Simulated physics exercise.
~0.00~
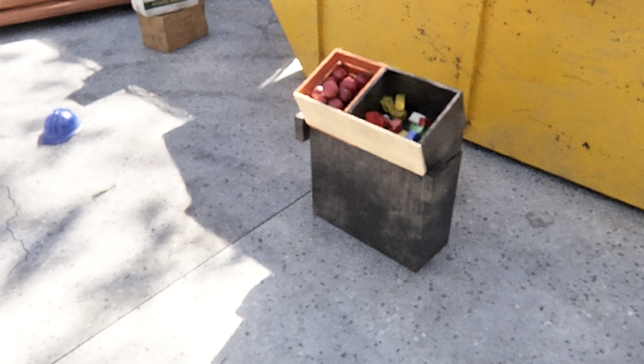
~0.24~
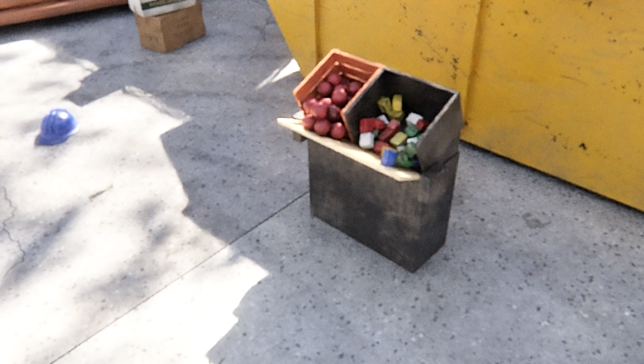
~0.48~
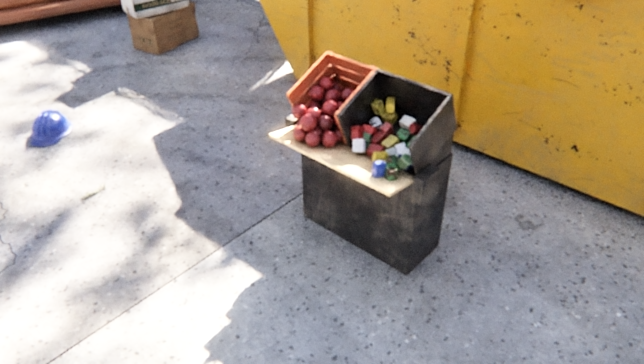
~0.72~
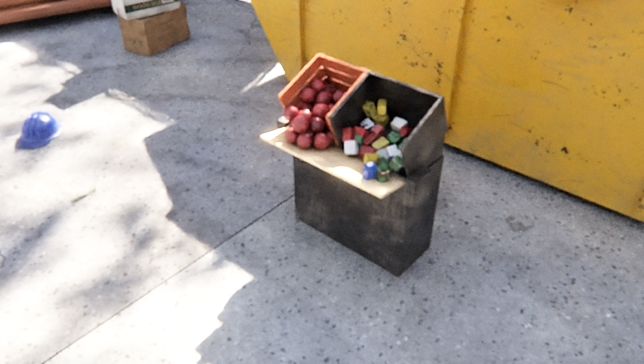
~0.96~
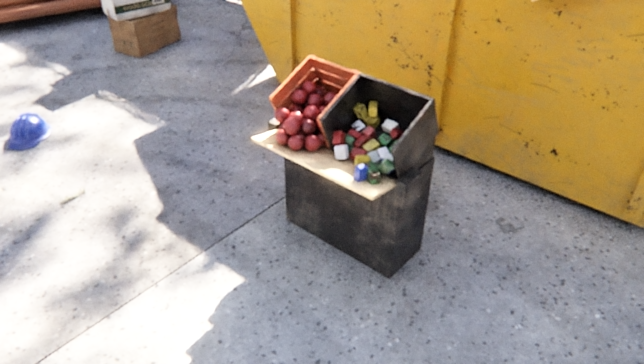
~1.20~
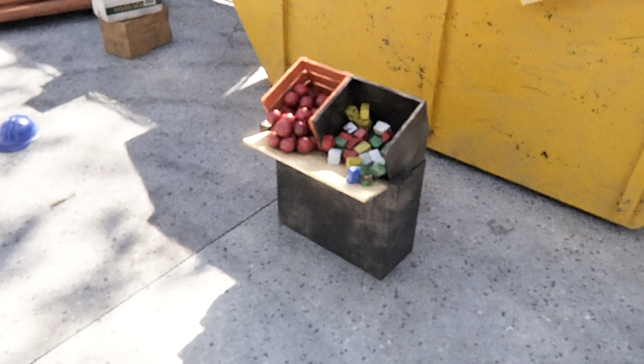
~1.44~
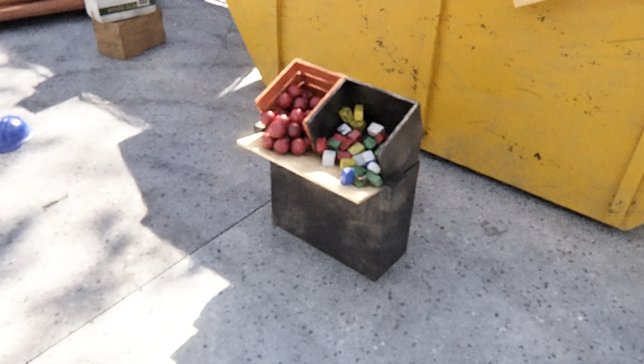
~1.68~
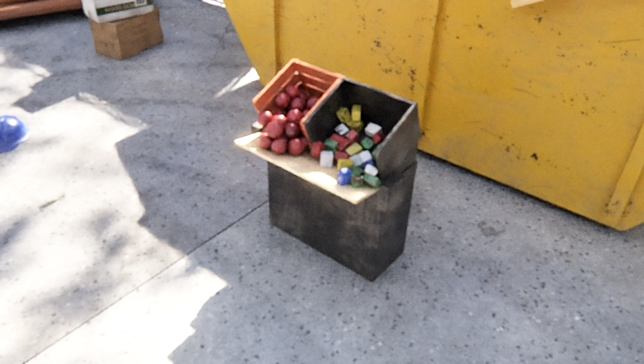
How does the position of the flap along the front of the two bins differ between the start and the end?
At the start the flap is leaning up against the front of the bins. By the end it has swung down and lies on its side like a shelf, with apples and bricks resting on it.
